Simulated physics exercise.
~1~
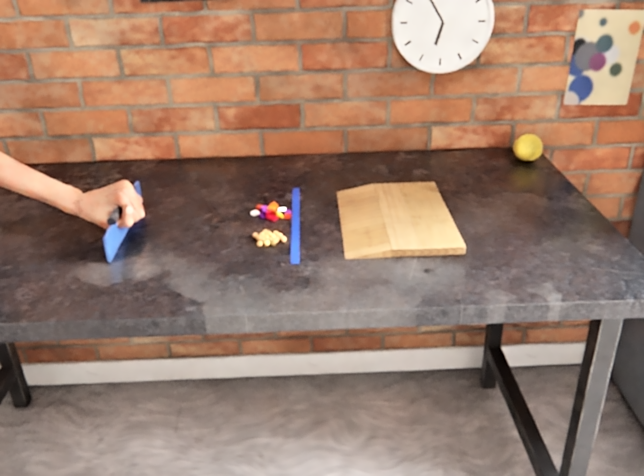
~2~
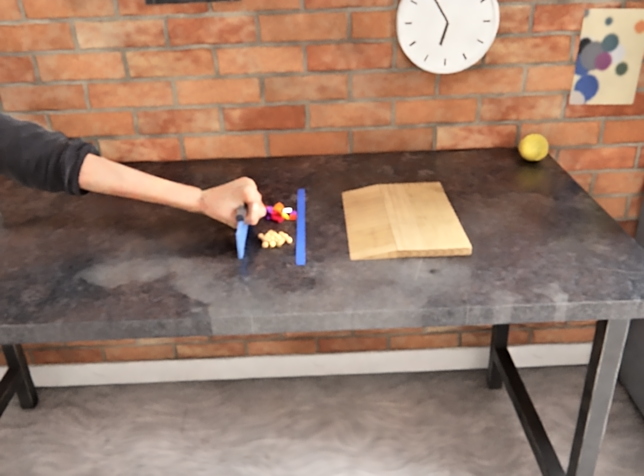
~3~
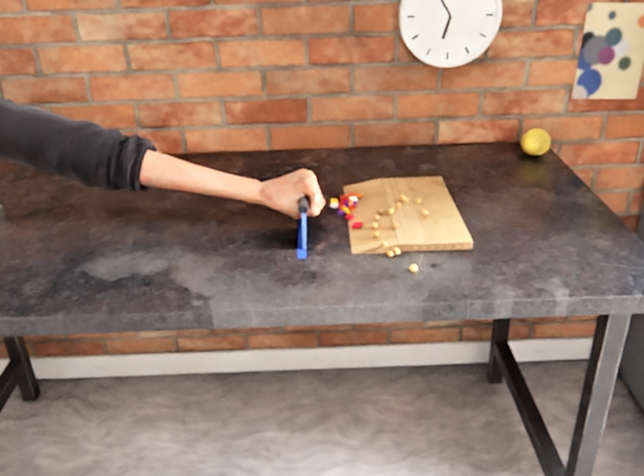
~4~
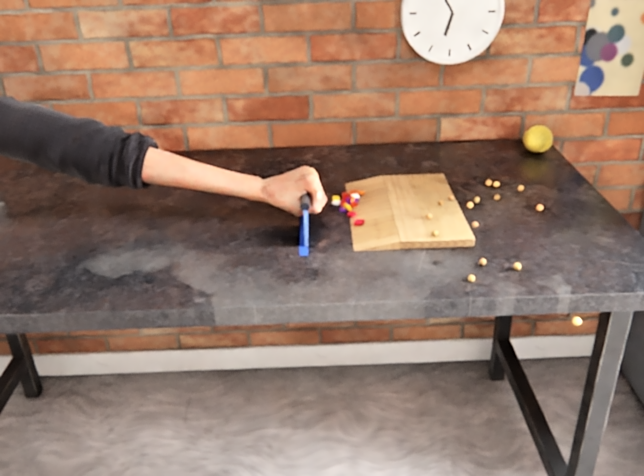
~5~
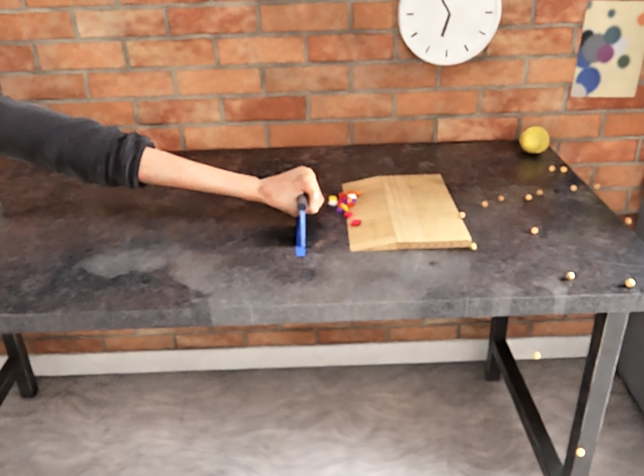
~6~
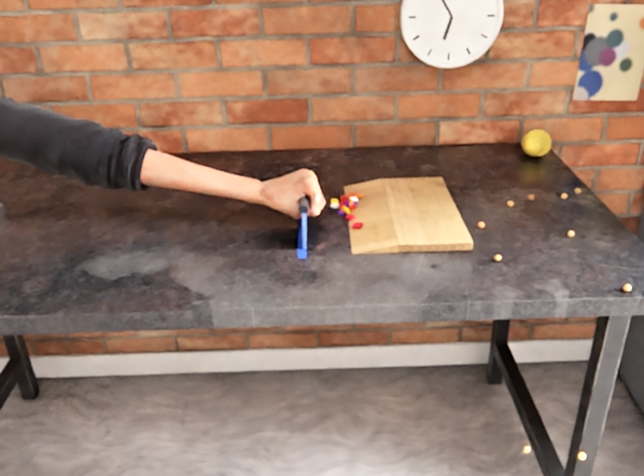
A hand sweeps two batches rightward; yellow beads cross the board, colorful pieces stop early.
